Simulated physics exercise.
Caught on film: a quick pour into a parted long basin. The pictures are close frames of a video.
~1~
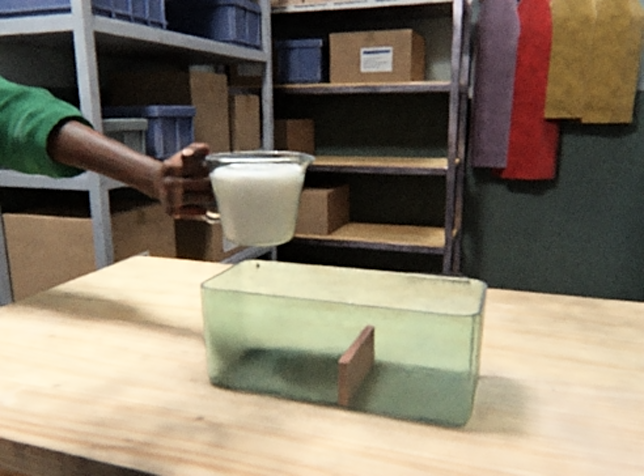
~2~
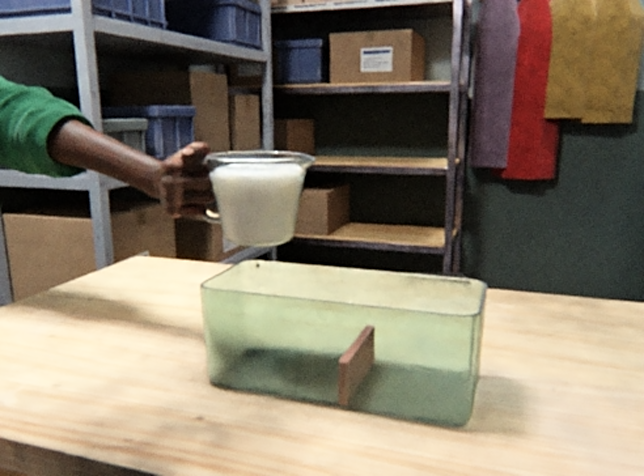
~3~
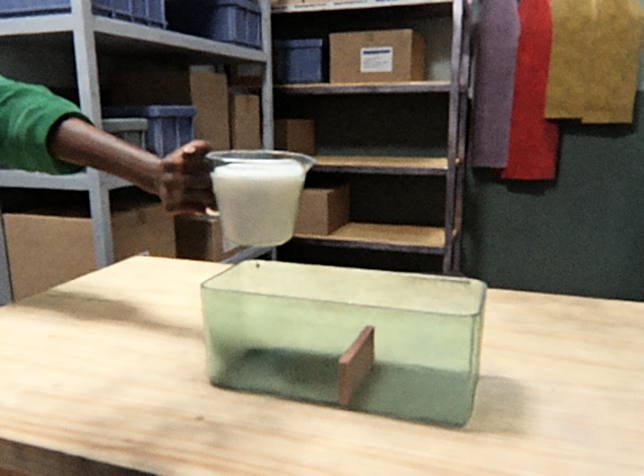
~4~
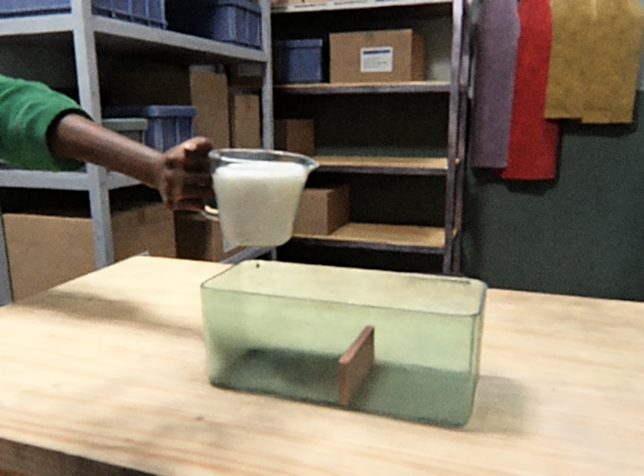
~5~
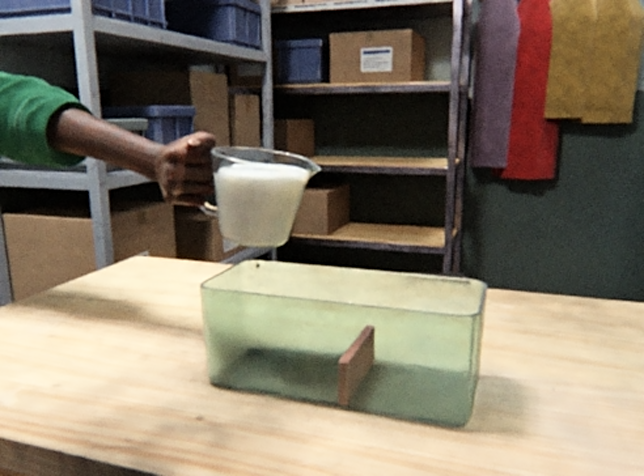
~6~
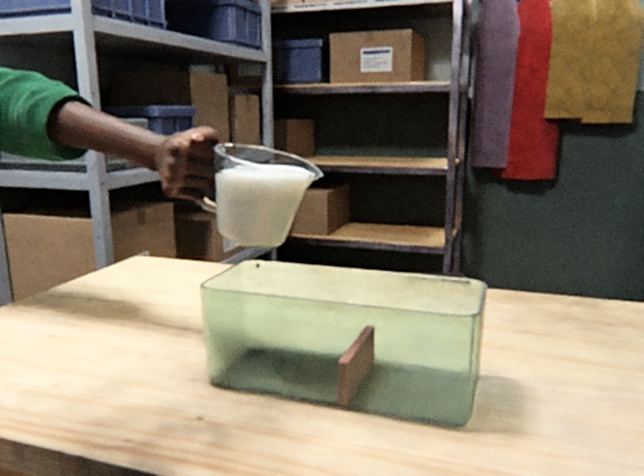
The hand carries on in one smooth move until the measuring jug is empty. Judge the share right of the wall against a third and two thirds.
It comes to between a third and two thirds.
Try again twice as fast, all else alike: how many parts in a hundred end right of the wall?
Roughly 25 in a hundred.
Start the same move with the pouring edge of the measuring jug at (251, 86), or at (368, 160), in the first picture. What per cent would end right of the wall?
Roughly 5 per cent, and 95 per cent.
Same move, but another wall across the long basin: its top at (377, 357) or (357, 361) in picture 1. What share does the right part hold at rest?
First some 20, then 55 per cent.
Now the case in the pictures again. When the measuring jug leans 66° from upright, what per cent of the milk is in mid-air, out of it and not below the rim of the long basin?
It comes to 20 per cent or so.
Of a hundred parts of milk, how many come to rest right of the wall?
It comes to 50 per cent or so.
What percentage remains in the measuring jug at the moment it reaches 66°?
About 65 per cent.
A moment on, the measuring jug is tipped part way and 65 per cent is still to pour, 2 is left of the wall and 13 right of it.
Next, the measuring jug is tipped on its side and 13 per cent is still to pour, 32 is left of the wall and 47 right of it.
Then the measuring jug is tipped right over and 0 per cent is still to pour, 51 is left of the wall and 48 right of it.
Later the measuring jug is tipped right over and 0 per cent is still to pour, 51 is left of the wall and 48 right of it.
Finally, 51 per cent lies left of the wall, 48 right of it and 0 outside.
